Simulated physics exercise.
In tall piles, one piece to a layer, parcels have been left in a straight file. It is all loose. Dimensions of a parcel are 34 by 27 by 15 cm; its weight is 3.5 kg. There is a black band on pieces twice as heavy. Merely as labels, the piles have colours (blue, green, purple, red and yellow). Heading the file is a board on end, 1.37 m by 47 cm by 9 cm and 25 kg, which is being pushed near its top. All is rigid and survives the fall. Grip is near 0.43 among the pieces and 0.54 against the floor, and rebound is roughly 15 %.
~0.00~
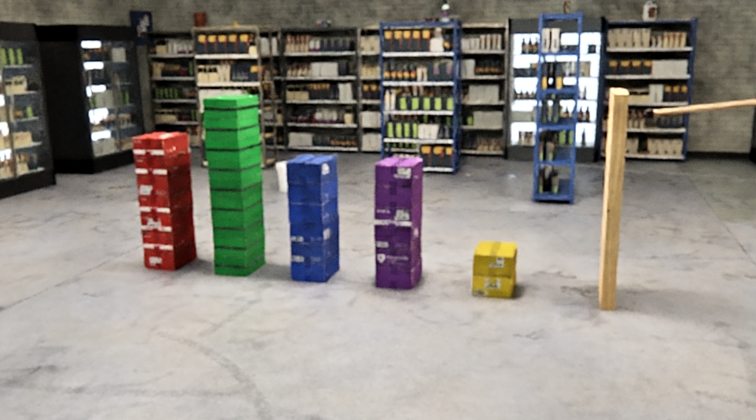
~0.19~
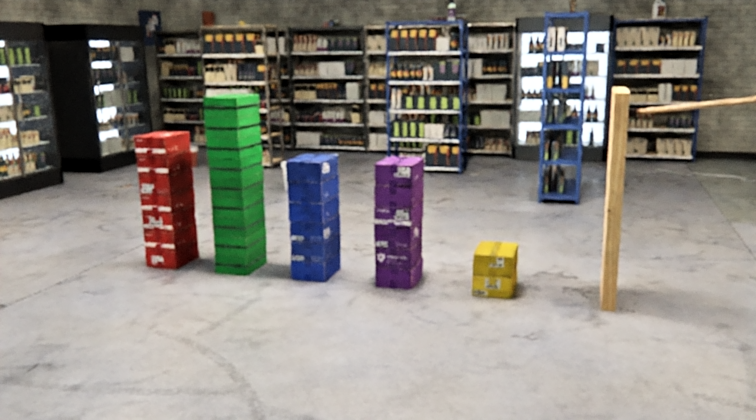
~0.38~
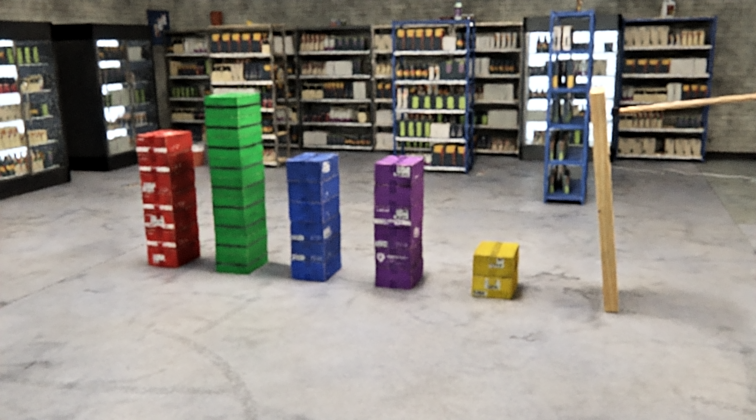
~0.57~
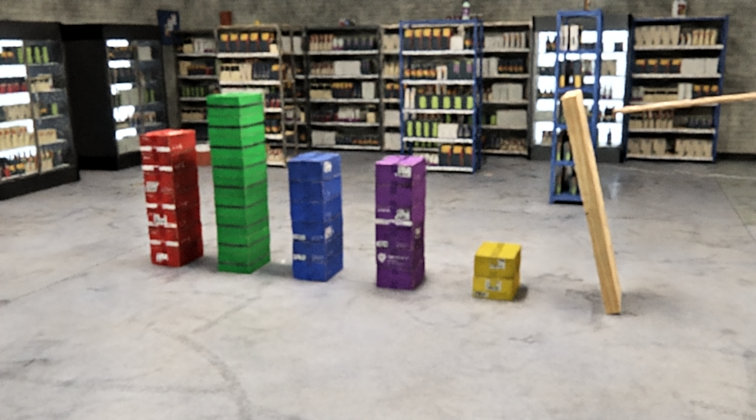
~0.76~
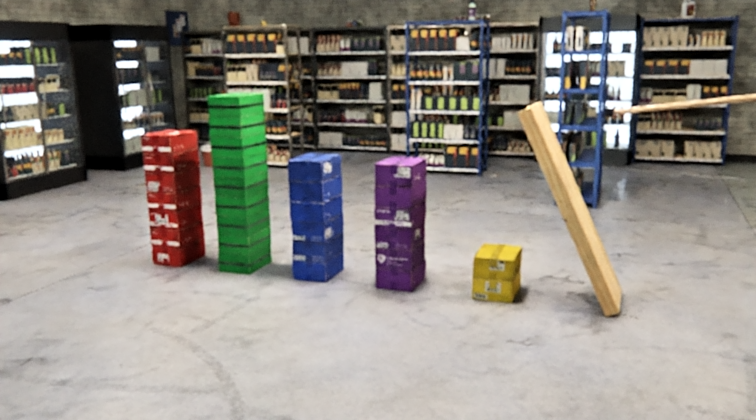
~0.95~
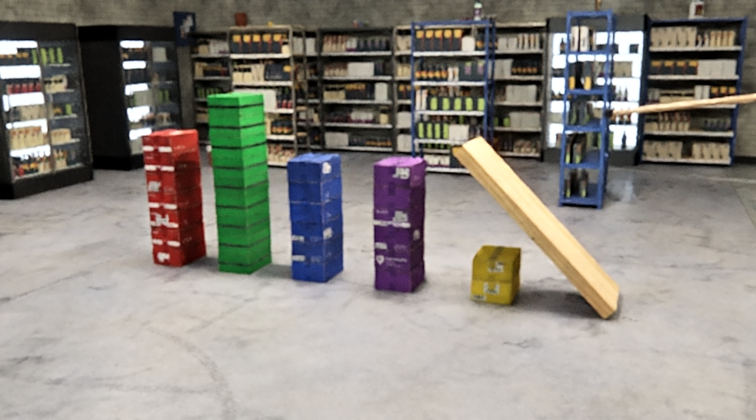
A wooden pole nudging an upright board near its top, the board tilting left over a short yellow stack beside four taller coloured piles.
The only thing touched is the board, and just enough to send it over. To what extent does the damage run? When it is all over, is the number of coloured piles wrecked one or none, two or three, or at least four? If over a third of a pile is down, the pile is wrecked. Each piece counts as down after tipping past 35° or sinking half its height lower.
The wreck count is one or none.
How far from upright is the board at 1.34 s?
It's tipped some 80 degrees away from upright by then.
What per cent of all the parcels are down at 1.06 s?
By then 0 %.
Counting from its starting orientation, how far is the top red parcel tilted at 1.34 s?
About 0°.
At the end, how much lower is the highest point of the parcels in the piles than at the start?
By about 0 cm, start to end.
After 1.01 s, board 53° from upright; none of the 30 parcels down.
After 1.06 s, board 62° from upright; none of the 30 parcels down.
After 1.34 s, board 78° from upright; none of the 30 parcels down, 1 disturbed.
At rest (2.9 s), board 66° from upright; none of the 30 parcels down, 1 disturbed; top yellow parcel unmoved; top green parcel unmoved. No coloured pile is wrecked. As the last picture would show them, middles, top yellow parcel near (496, 263), top green parcel near (237, 105).
